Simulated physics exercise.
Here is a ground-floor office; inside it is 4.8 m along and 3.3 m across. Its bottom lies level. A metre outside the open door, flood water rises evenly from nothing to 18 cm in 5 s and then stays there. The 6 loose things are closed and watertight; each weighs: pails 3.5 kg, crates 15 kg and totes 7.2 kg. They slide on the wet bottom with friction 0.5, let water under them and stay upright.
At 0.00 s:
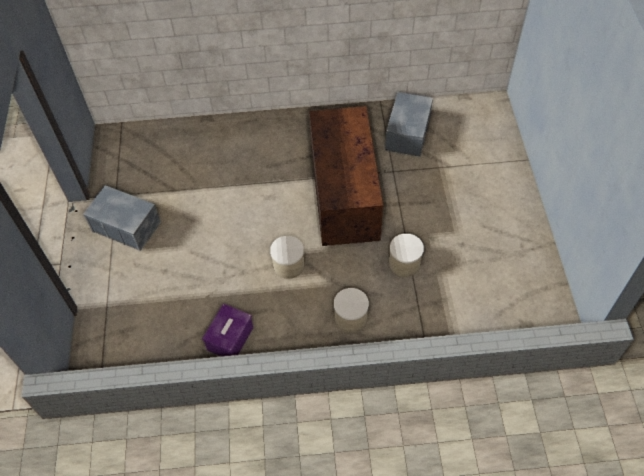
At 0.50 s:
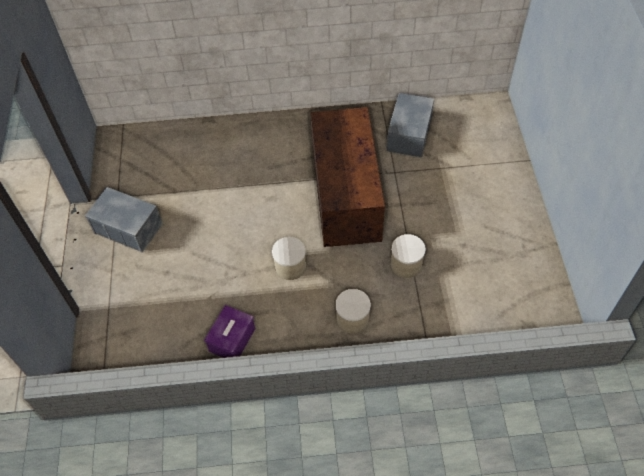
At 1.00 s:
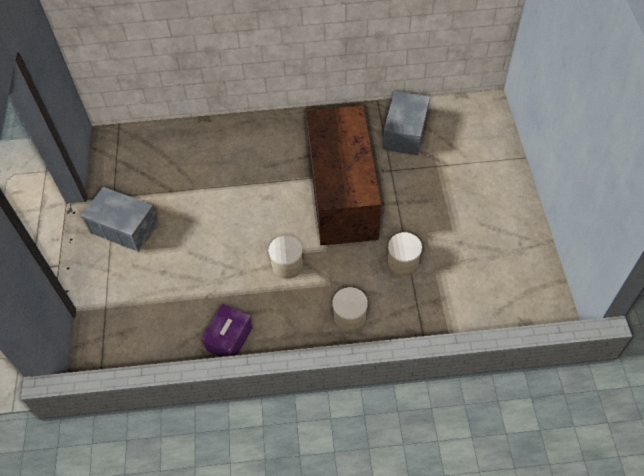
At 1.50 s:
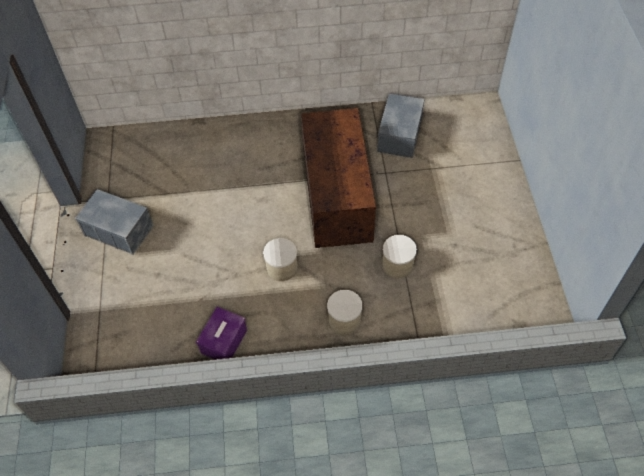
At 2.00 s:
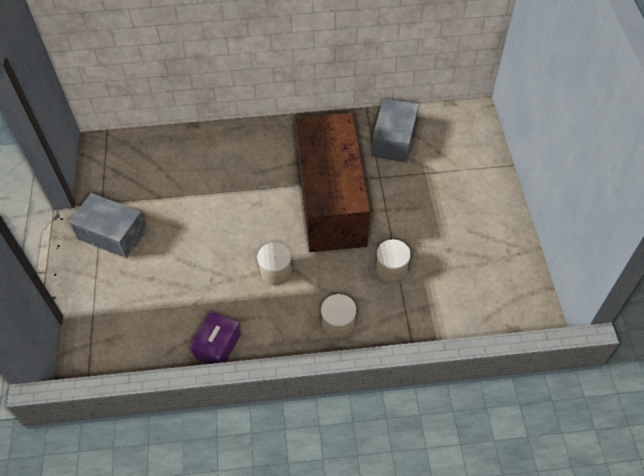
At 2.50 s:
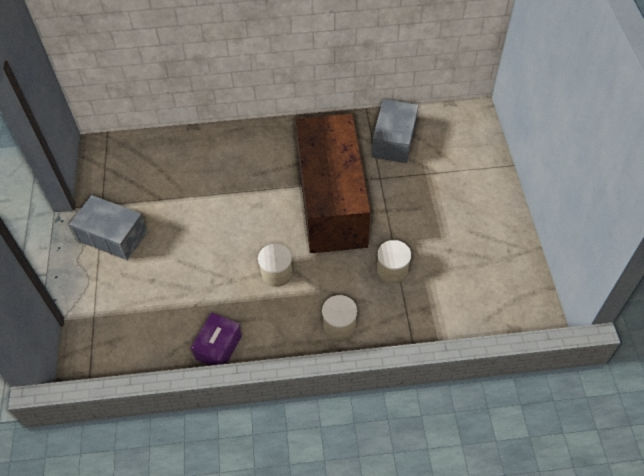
The clip opens on a high view into a walled room holding a long rust-brown block, two grey boxes, three pale cylinders and a purple tote. The beige paving outside turns blue-green, the view shifts slightly, and finally a small wet patch shows by the left doorway, while the objects stay put.
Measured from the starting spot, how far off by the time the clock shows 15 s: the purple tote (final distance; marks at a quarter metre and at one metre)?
Purple tote ends far away.
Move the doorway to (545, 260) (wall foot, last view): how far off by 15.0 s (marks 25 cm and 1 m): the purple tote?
In that case the purple tote travels far.
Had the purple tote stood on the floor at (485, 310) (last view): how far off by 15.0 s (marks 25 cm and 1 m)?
It gets carried off.
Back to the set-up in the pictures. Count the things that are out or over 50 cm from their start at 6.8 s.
3 of them.
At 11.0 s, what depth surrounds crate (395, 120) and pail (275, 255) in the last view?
About 7 and 9 cm.
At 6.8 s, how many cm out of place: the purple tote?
Roughly 80 cm by then.
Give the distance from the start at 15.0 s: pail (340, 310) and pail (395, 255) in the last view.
In turn: 300 cm, 150 cm.
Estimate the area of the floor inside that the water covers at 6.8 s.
Some 10.0 m2.
After 3.5 s the purple tote is near (215, 336), 0.0 m from its start, aground; 0 afloat.
After 6.8 s the purple tote is near (300, 339), 0.8 m from its start, afloat; 2 afloat.
After 11.0 s the purple tote is near (486, 216), 2.9 m from its start, afloat; 5 afloat.
After 15.0 s the purple tote is near (428, 217), 2.4 m from its start, afloat; 6 afloat.
